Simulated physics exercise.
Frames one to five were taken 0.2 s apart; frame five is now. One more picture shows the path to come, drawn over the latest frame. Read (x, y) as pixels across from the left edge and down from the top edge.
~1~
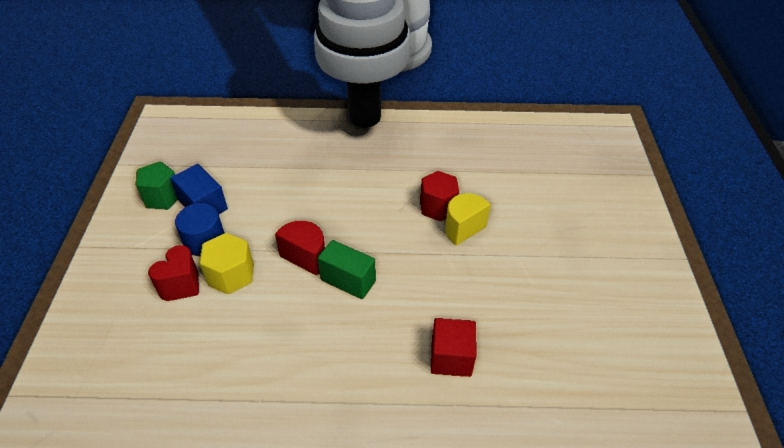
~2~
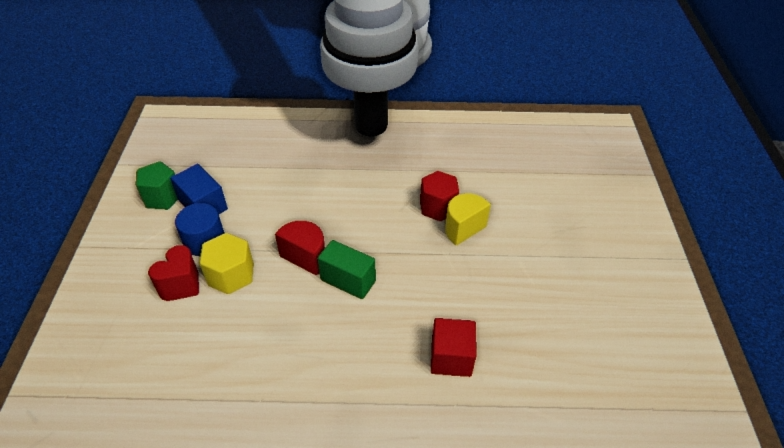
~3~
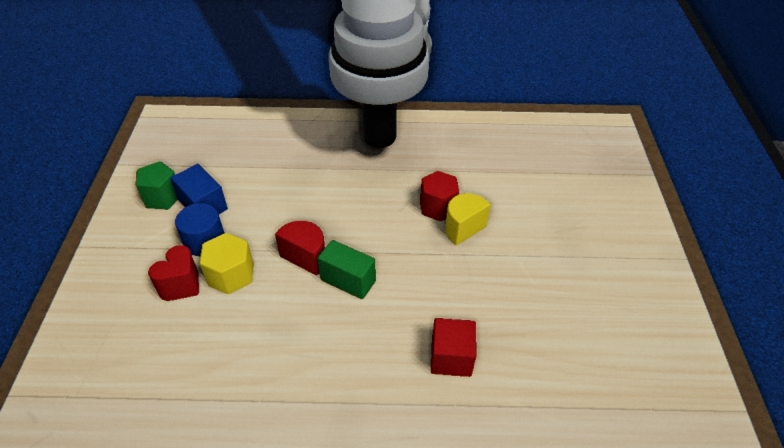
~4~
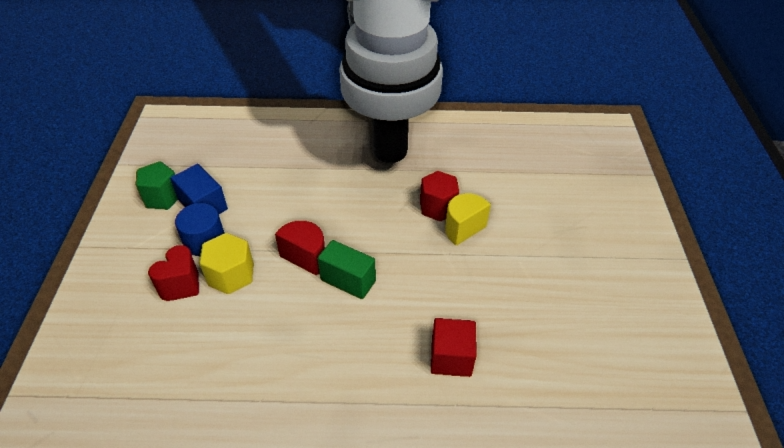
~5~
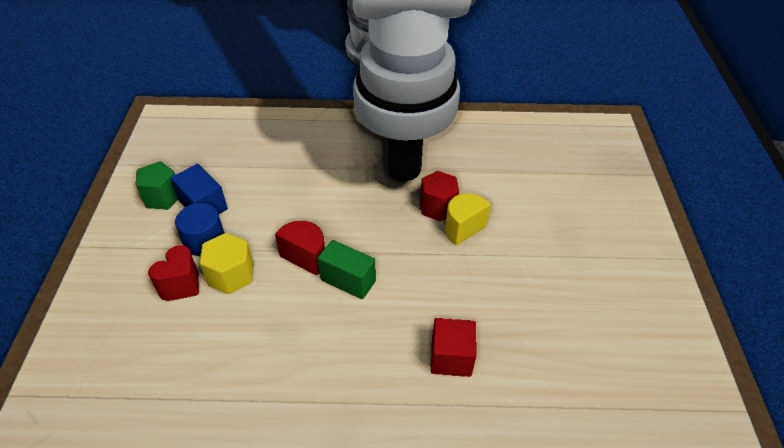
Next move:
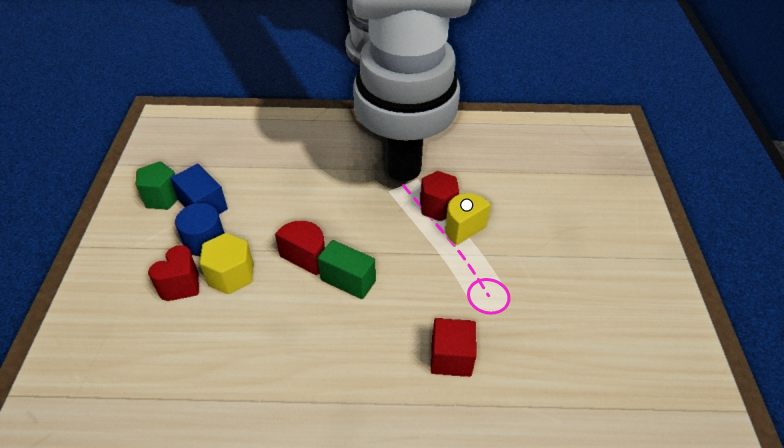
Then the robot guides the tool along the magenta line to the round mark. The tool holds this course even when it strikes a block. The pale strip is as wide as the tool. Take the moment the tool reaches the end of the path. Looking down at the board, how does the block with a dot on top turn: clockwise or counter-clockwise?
Seen from above, its turn is clockwise.
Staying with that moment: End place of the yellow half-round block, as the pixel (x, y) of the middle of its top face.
That would be at about pixel (525, 227).
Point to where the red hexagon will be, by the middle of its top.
Its top middle: (490, 209).
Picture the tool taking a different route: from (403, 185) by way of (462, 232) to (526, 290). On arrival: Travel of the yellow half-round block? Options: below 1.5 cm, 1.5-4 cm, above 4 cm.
Shift: Over 4 cm.
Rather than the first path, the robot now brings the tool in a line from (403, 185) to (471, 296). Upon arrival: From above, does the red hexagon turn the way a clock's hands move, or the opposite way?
I'd predict that, seen from above, the red hexagon rotates counter-clockwise.
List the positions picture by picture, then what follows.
Tip of the tool at (365, 119), middles of tops, red hexagon at (440, 184), red square piece at (455, 336), yellow half-round block at (467, 205), in the first frame.
Tool at (371, 127), nothing pushed, in the second frame.
Tool at (380, 139), nothing pushed, in the third frame.
Tool at (390, 153), nothing pushed, in the fourth frame.
Tool at (404, 171), red hexagon at (440, 184), red square piece at (455, 336), yellow half-round block at (467, 205), in the fifth frame.
The line goes from (403, 185) over (431, 218) and (461, 254) to (489, 296); the dot is on the yellow half-round block.
The first path, step by step. One third of the way, tool at (433, 204); red hexagon at (470, 202), turned 45° anticlockwise; yellow half-round block at (503, 221), turned 25° clockwise.
Two thirds of the way, tool at (464, 241); red hexagon at (490, 209), turned 80° anticlockwise; yellow half-round block at (525, 227), turned 50° clockwise.
At the end, tool at (492, 282); red hexagon at (490, 209), turned 80° anticlockwise; red square piece unmoved; yellow half-round block at (525, 227), turned 50° clockwise.
